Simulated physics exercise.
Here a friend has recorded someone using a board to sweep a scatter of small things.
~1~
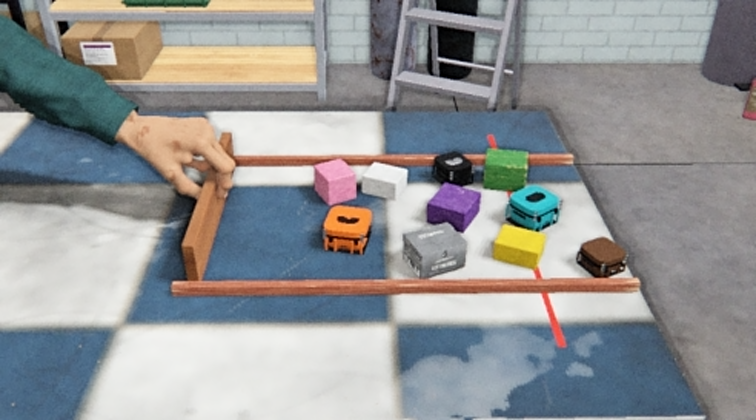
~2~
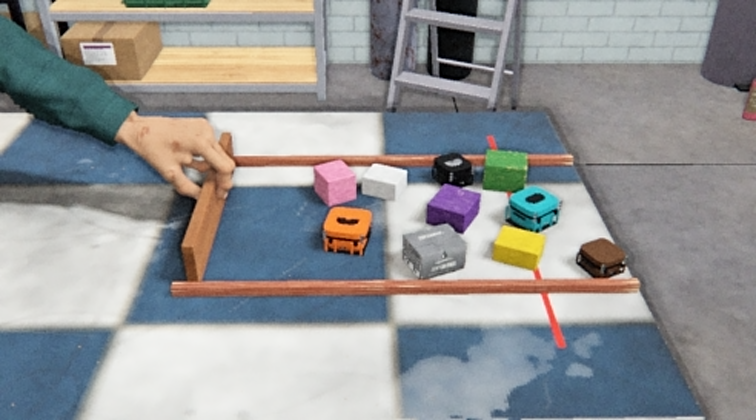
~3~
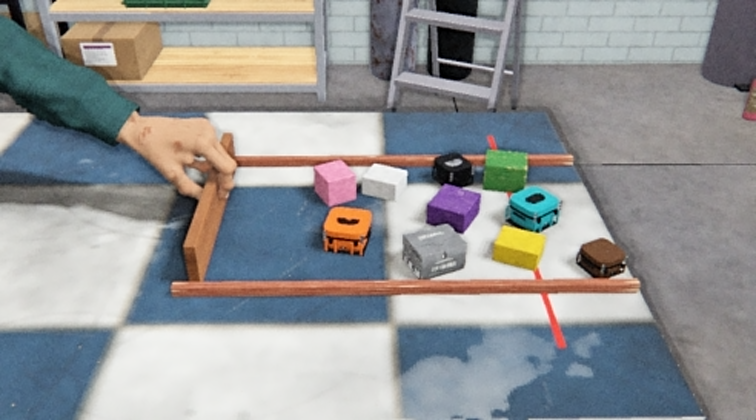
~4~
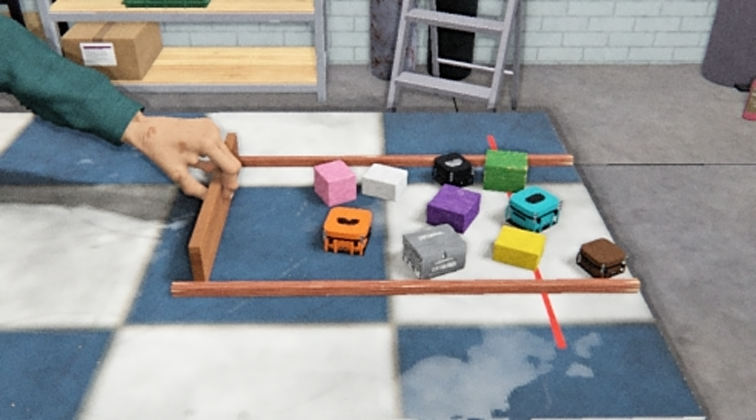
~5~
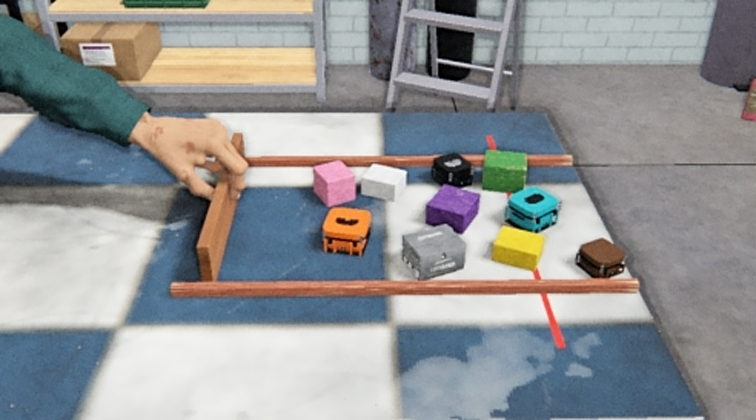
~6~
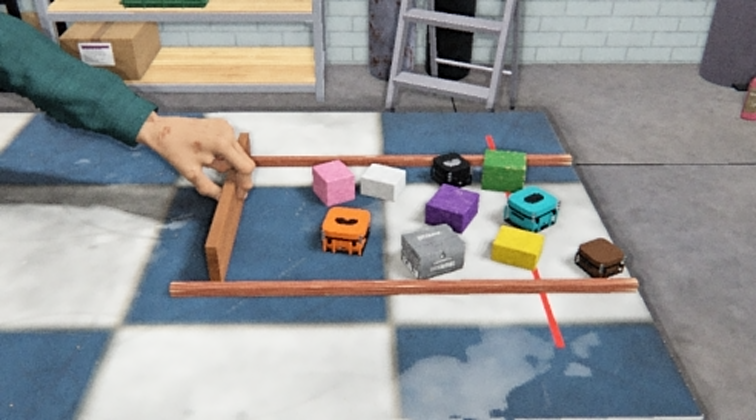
We see a hand holding a wooden board upright at the left end of two wooden rails, then moving it slightly right toward scattered colourful blocks and small cases, which stay almost still around a red line.
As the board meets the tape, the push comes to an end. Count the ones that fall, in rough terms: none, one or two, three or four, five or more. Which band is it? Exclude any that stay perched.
The band is one or two.
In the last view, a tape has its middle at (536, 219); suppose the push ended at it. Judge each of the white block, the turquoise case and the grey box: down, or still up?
The white block? It is safe. The turquoise case? It does not stay. The grey box? It is safe.
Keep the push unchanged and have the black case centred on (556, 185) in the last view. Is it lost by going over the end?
It comes down.
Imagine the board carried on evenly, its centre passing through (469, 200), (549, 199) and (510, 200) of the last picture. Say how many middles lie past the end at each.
The counts would come out as 0, 5 and 2.
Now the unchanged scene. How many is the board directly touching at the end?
Looks like 3 of them, all told.
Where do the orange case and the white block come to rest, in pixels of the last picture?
I'd say approximately (547, 236) and then (551, 176).
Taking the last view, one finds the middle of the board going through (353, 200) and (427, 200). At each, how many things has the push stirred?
3 by the first point, 7 by the second.
Soon after, none off yet; brown case at rest near (600, 259); turquoise case at rest near (531, 210); green block at rest near (504, 172).
After that, none off yet; brown case at rest near (600, 259); turquoise case at rest near (531, 210); green block moving near (512, 172).
And then, none off yet; brown case moving near (607, 261); turquoise case displaced about its own width near (559, 216); green block displaced well along near (572, 179).
In the end, the number that fall off is one or two; gone, green block and brown case.
